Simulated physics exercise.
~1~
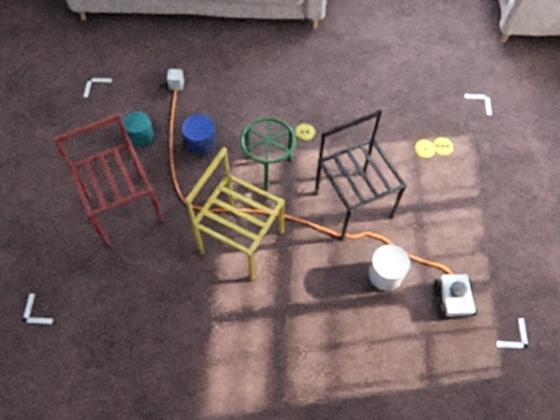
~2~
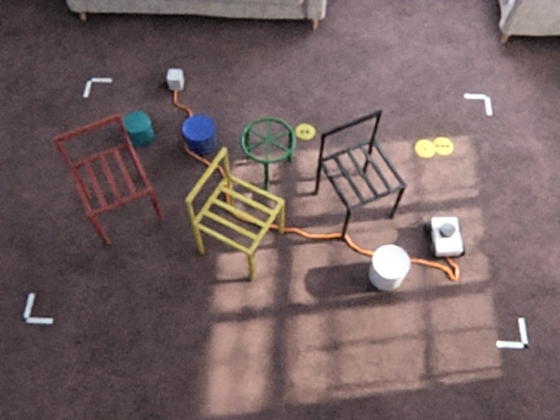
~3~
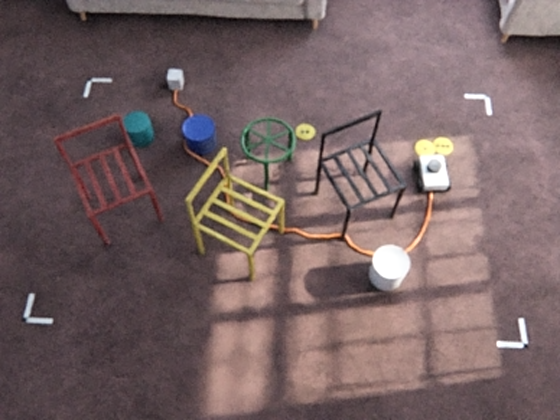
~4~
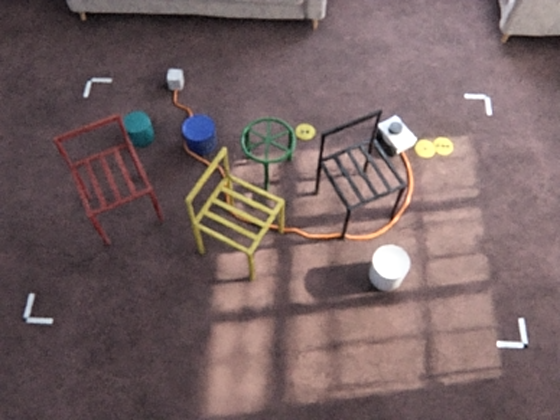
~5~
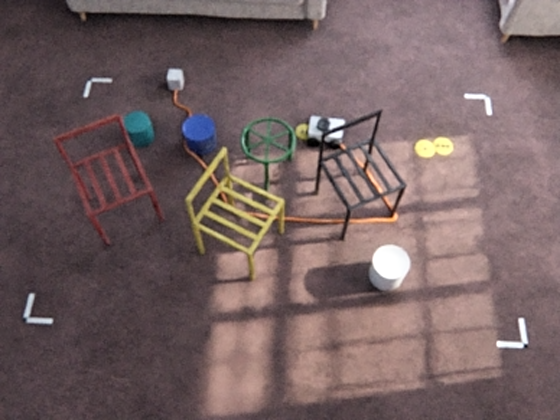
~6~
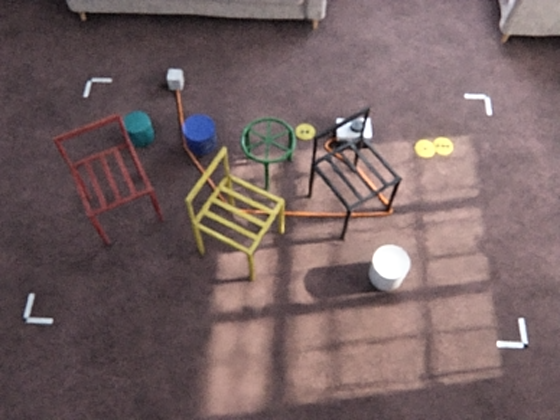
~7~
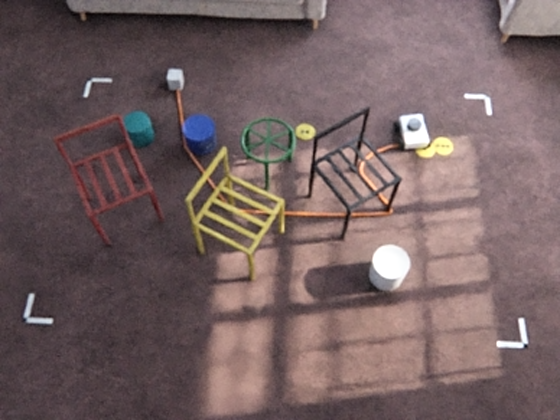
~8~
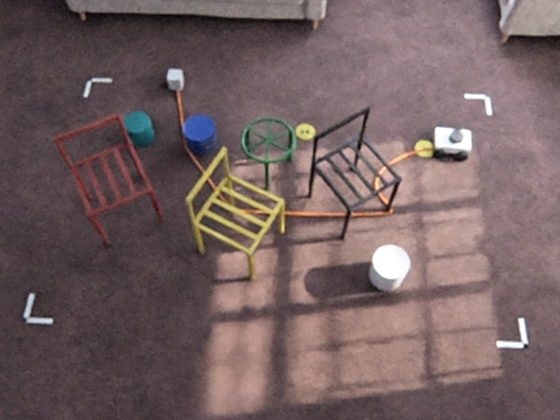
Small white cart trailing an orange lead around a white bucket and black chair, nudging the chair slightly, then stopping upper right.
